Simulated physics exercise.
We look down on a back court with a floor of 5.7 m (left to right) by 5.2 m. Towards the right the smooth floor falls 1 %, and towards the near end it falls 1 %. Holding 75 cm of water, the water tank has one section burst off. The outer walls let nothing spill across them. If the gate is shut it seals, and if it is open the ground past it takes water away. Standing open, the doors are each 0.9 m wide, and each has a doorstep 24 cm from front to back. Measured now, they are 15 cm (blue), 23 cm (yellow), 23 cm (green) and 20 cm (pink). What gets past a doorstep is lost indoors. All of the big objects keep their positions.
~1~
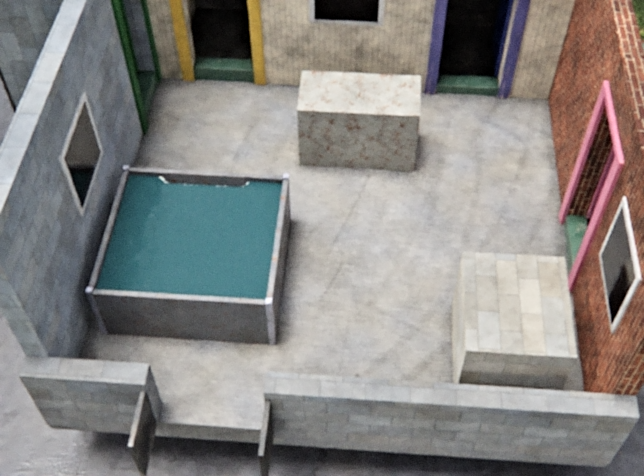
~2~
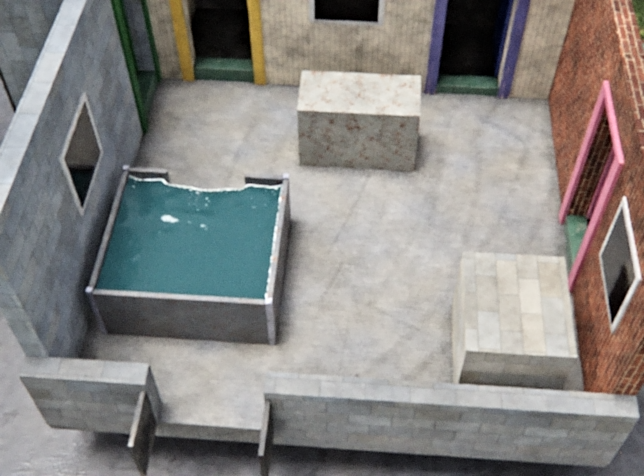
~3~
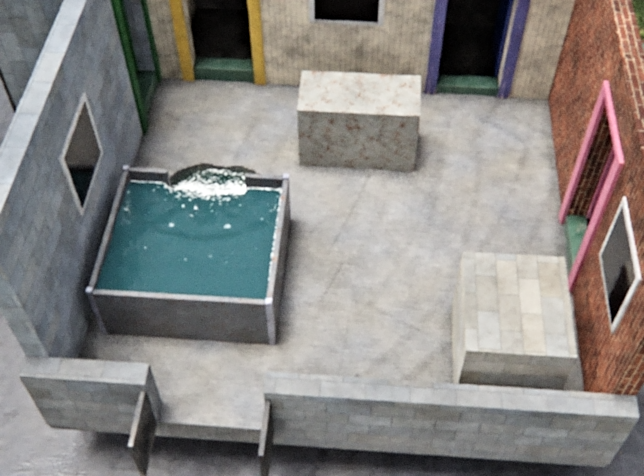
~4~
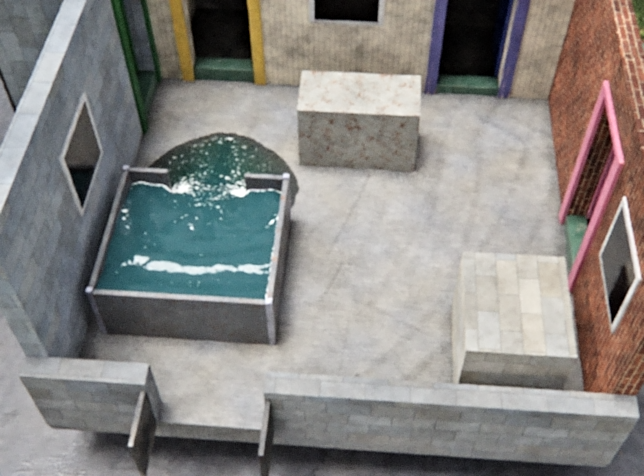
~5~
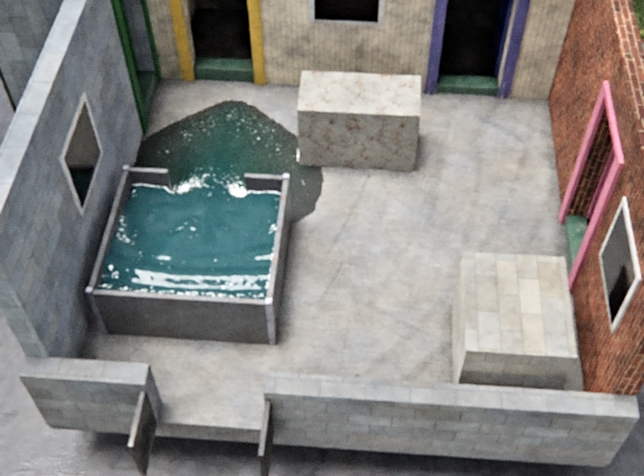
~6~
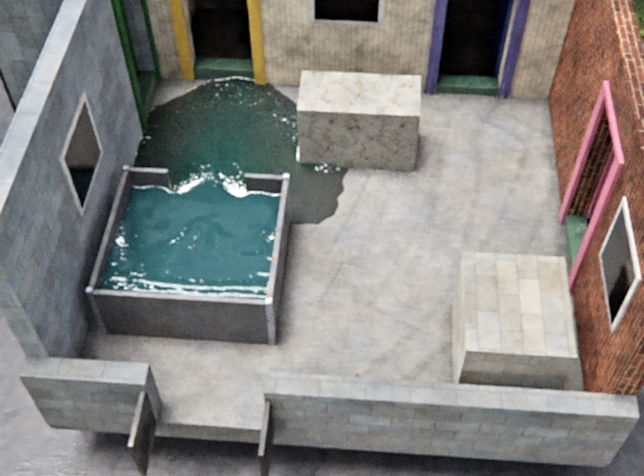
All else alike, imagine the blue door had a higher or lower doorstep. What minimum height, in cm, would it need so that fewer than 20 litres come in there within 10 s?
About 6 cm.
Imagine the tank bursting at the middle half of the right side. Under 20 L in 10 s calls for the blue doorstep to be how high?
Close to 11.5 cm at the least.
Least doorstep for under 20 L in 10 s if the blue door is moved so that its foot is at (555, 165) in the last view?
Roughly 14.0 cm.
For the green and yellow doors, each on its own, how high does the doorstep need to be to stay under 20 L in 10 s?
Roughly 27 cm at green and 30 cm at yellow.
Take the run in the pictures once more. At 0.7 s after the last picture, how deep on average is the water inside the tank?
It averages near 49 cm.
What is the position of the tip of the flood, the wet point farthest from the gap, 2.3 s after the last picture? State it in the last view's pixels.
At about (542, 105).
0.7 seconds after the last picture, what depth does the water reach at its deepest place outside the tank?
Max depth: Near 46 cm.
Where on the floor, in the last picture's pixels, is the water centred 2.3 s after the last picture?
My guess is close to (247, 191).
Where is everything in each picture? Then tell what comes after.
The water tank at (194, 236) is whole and still, 75 cm deep; the blue door at (476, 39) is dry, in the first frame.
The gap is on the far side, the front 0.3 m out at a hidden place; the back of the water tank holds 75 cm, in the second frame.
Water pours out on the far side and has run 0.8 m, to (197, 169); about 12 cm deep outside, 75 cm at the back, in the third frame.
The gap is on the far side, the front 1.4 m out at (212, 138); the back of the water tank holds 73 cm, in the fourth frame.
The front is at (228, 105), 2.1 m from the gap on the far side; 3.8 m2 of floor is wet, 65 cm left at the back, in the fifth frame.
The front is at (216, 82), 2.6 m from the gap on the far side; 5.2 m2 of floor is wet, 63 cm left at the back; 2.4 m in a straight line remain to the blue door at (476, 39), in the sixth frame.
Then, 0.7 s after the last picture water covers 30 % of the floor, deepest (46 cm) near (158, 84); it has not reached the blue door.
Then, 2.3 s after the last picture water covers 45 % of the floor, deepest (30 cm) near (298, 146); 5 cm at the blue door, 0 litres in over its 15 cm doorstep.
Then, 9.3 s after the last picture water covers 95 % of the floor, deepest (18 cm) near (578, 416); 8 cm at the blue door, 0 litres in over its 15 cm doorstep.
At the blue door as built, the water peaked near 10 cm, 4.5 s after the last picture.
Run again over the same 10 s with other heights there, 25 litres in over 5.5 cm, 15 litres over 6.5 cm. The limit of 20 litres is kept from about 6 cm up.
